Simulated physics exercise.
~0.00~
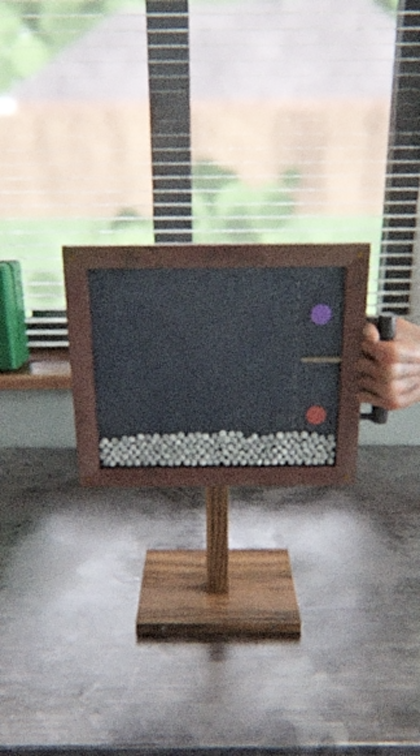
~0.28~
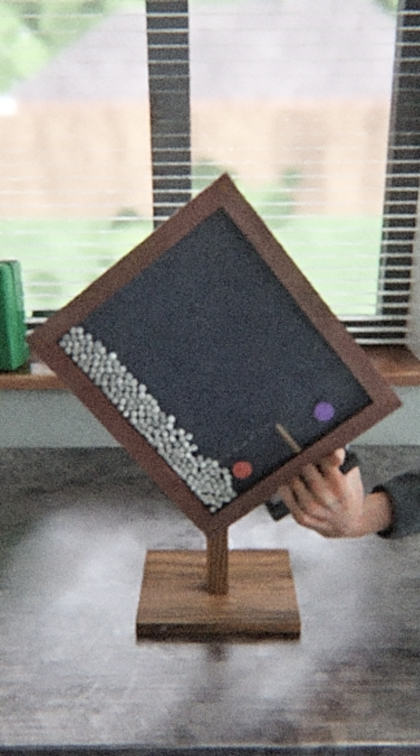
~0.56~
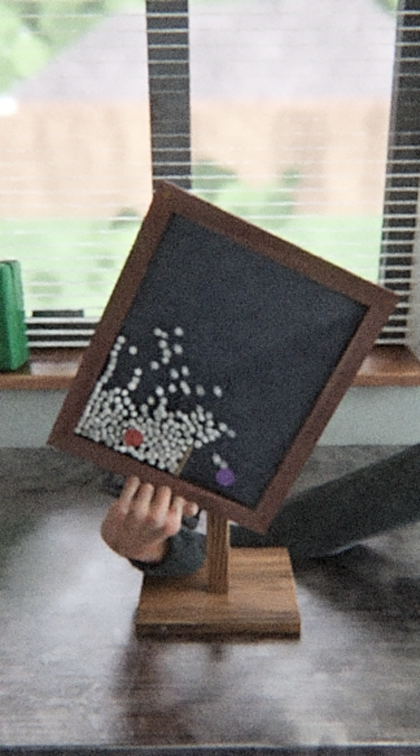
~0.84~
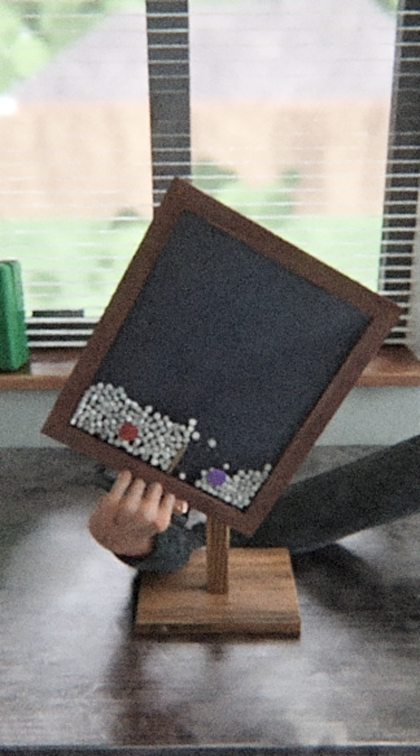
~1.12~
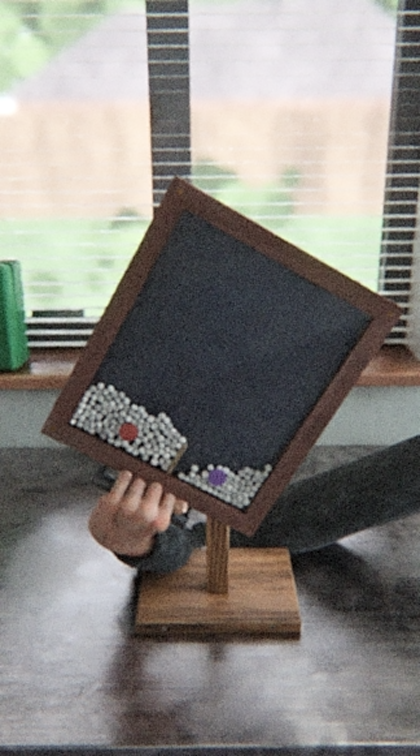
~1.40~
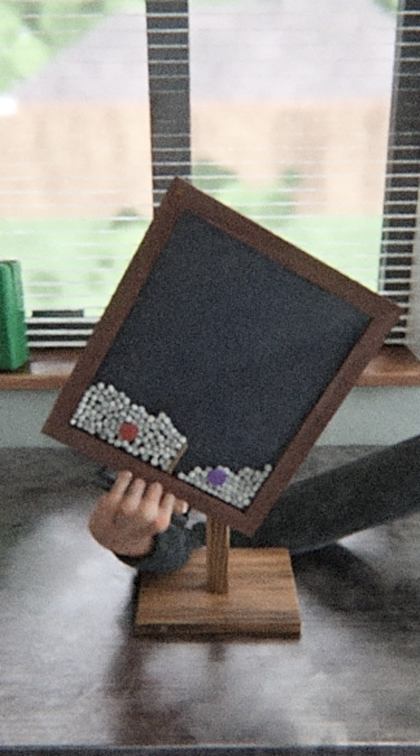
Hand turning a dark-framed case of small white pills clockwise on a wooden stand, the pills settling around red and purple dots.
